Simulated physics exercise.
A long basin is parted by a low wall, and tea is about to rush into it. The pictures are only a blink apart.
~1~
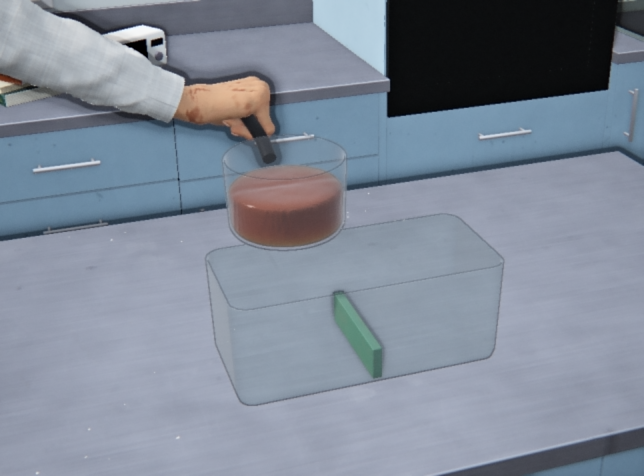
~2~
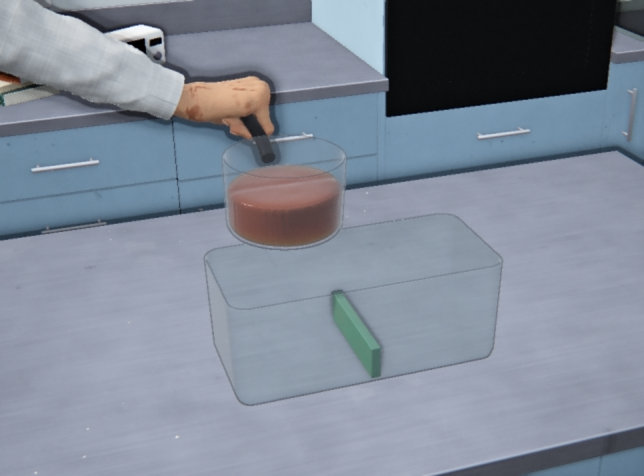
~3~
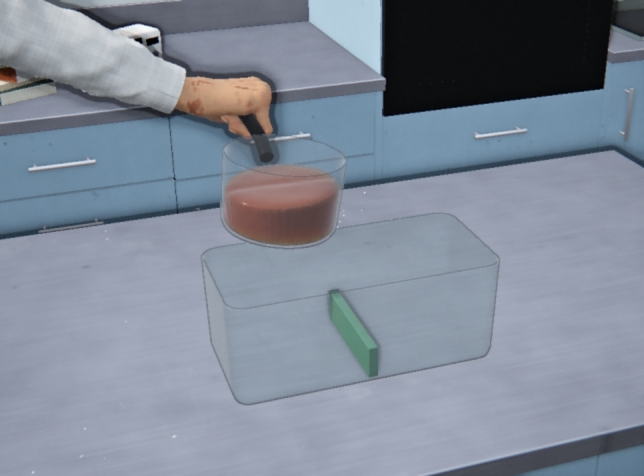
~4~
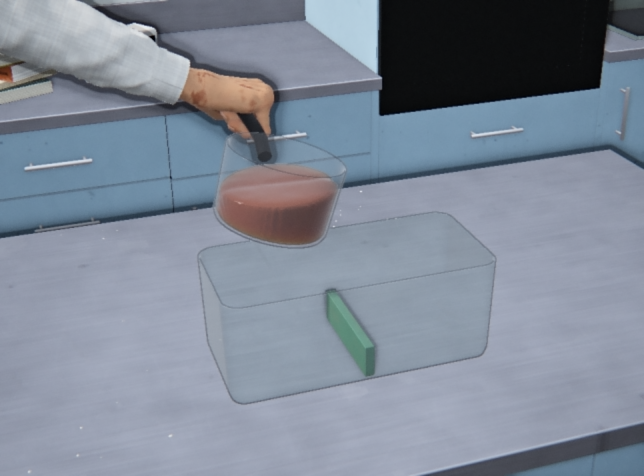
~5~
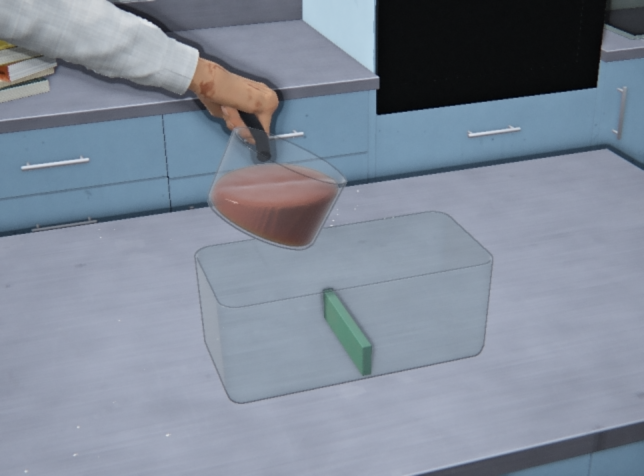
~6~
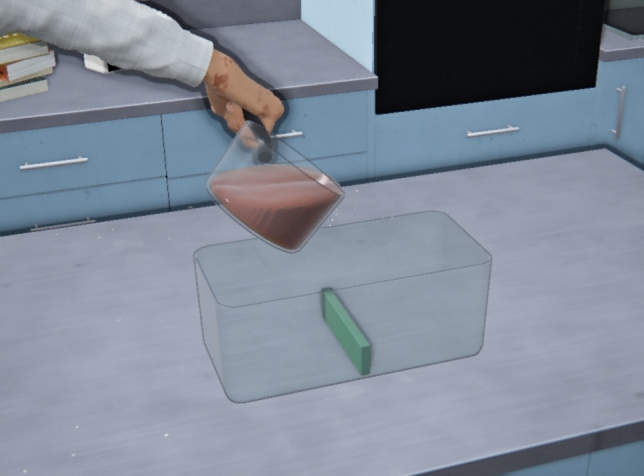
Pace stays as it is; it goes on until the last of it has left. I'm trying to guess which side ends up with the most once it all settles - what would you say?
I would say the right side.
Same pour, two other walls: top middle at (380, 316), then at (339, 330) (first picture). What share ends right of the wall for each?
The first position gives around 45 percent, the second around 90 percent.
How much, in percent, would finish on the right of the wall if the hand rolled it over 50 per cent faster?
Roughly 85 percent.
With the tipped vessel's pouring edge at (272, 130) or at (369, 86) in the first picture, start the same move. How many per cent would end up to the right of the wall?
In order: Close to 5 and 90 percent.
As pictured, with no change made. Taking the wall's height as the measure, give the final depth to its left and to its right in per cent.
Roughly 10 percent left, 60 percent right.
A moment on, the tilt is 95° and 38 per cent is still to pour, 0 is left of the wall and 35 right of it.
Next, the tilt is 104° and 10 per cent is still to pour, 11 is left of the wall and 74 right of it.
Then the tilt is 104° and 1 per cent is still to pour, 10 is left of the wall and 87 right of it.
Later the tilt is 104° and 0 per cent is still to pour, 10 is left of the wall and 89 right of it.
Finally, 10 per cent lies left of the wall, 89 right of it and 0 outside.
